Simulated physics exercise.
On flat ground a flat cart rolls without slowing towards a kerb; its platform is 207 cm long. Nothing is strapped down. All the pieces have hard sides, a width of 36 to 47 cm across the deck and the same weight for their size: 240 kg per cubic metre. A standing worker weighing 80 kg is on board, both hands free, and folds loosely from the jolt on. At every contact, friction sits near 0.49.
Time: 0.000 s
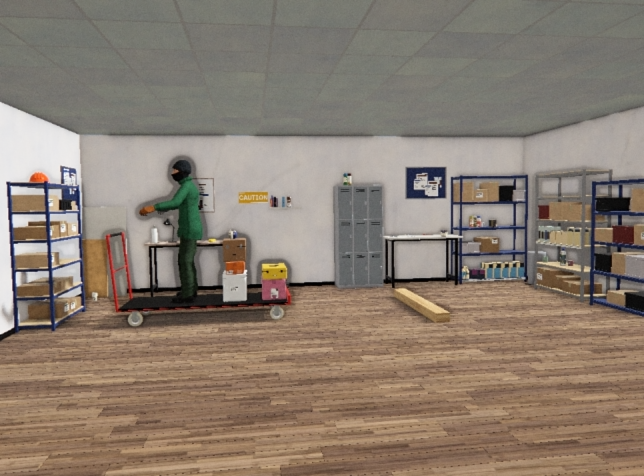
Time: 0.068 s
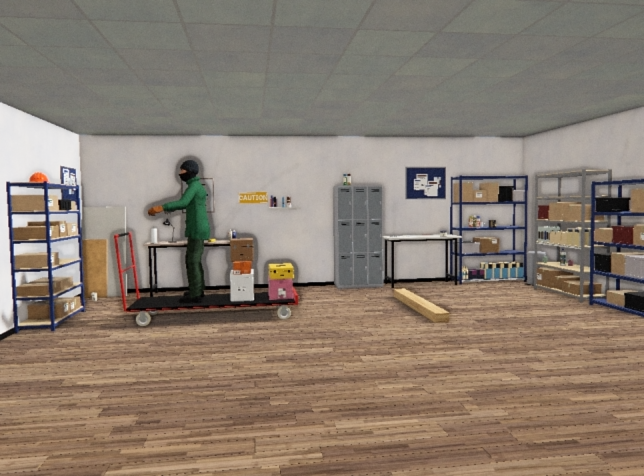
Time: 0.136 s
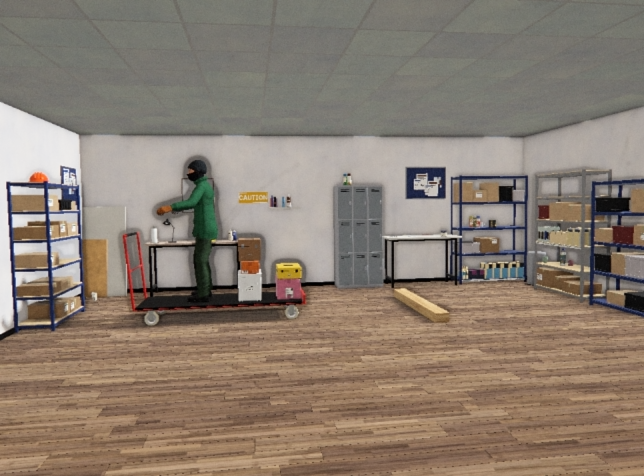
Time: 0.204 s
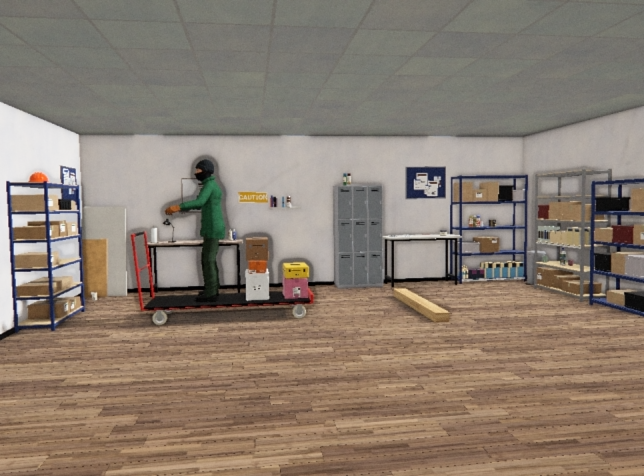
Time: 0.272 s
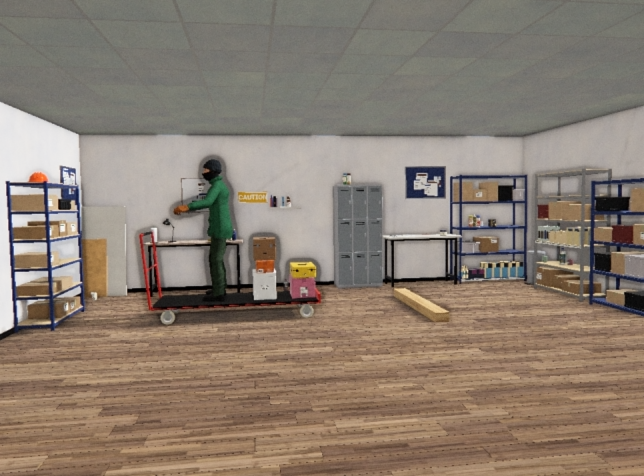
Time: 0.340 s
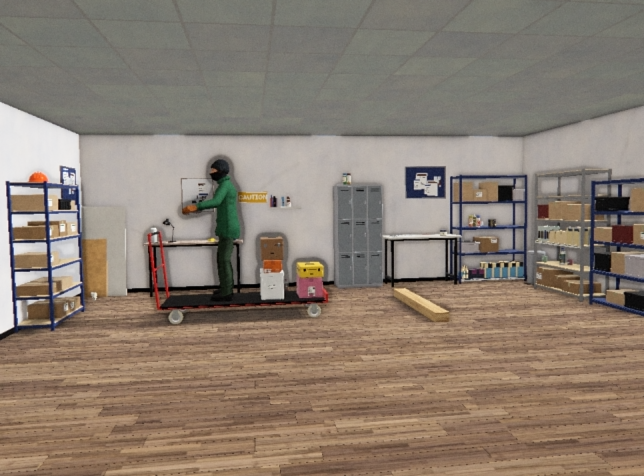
At first, a figure in green with a dark helmet stands on a flat cart at the left of a storeroom, arms held forward, with boxes stacked behind. The cart then rolls steadily a short way right, past the wall table, while the figure and boxes ride along in place.
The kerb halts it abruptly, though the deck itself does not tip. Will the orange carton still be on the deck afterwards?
No.
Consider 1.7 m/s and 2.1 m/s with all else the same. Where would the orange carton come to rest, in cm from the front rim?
First 20 cm past, then 30 cm past.
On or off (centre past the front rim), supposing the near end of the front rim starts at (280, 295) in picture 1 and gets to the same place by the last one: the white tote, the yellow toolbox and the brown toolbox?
White stays aboard, yellow comes off, brown comes off.
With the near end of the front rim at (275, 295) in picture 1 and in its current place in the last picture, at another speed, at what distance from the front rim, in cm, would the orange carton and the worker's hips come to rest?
Orange: 50 cm past; hips: 30 cm behind.
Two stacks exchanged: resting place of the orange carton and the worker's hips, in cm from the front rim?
The orange item would overshoot the rim by 30 centimetres, and the hips would rest 60 centimetres behind it.
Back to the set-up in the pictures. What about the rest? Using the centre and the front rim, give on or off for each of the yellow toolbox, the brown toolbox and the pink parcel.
At the finish the yellow one is lost, the brown one lost, and the pink one kept.
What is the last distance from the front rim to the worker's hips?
Some 60 cm behind it.
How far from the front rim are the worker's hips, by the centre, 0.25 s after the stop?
Behind the rim by about 80 cm.
Impact comes at 1.27 s.
After 1.82 s the orange carton is 0 cm behind the rim, tilted 20°, near (418, 266) in the last picture's view.
After 2.27 s the orange carton is 36 cm past the rim, tilted 175°, near (443, 279) in the last picture's view.
Final state at 3.1 s, past the rim, yellow toolbox, orange carton and brown toolbox; behind it, white tote, pink parcel and the worker's hips.
